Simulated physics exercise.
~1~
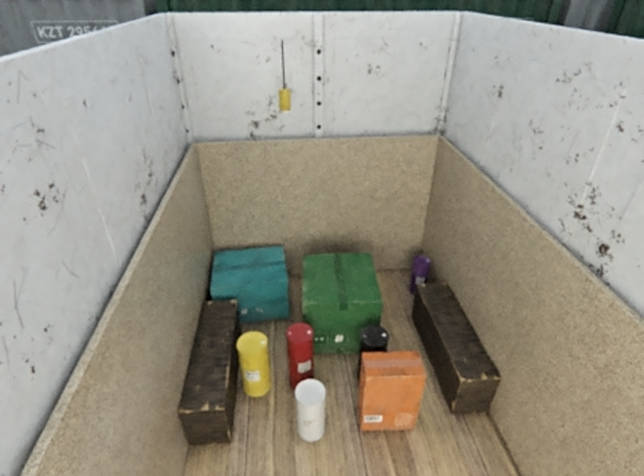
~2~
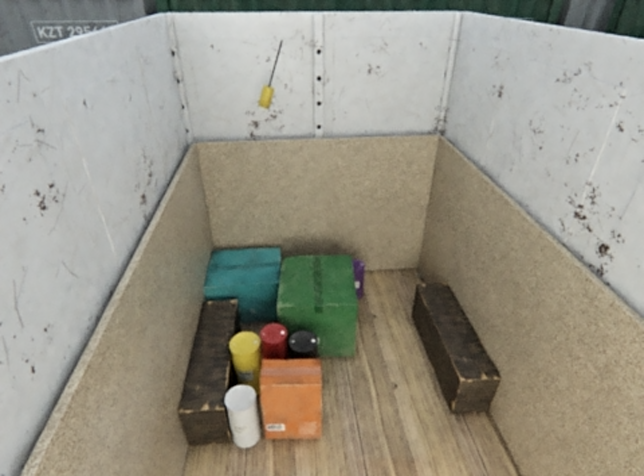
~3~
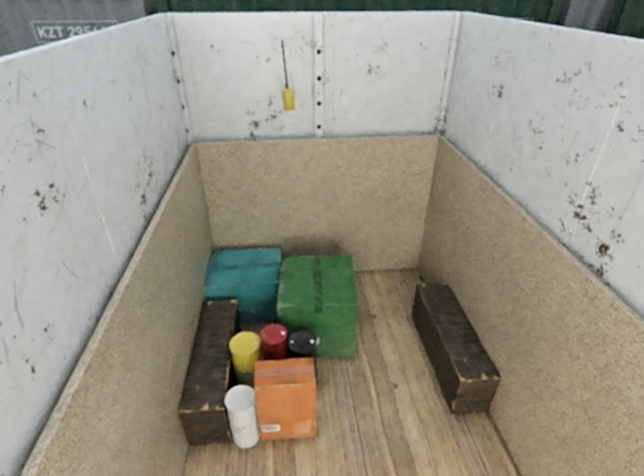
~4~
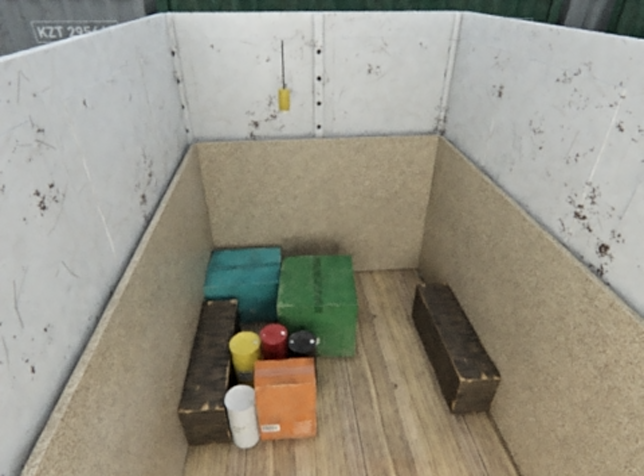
The loose boxes and canisters in the van's load bay slid left together as a hanging yellow tag swung, bunching up beside the left wheel box; the purple canister slipped out of sight behind the green box, and everything else settled, still upright.
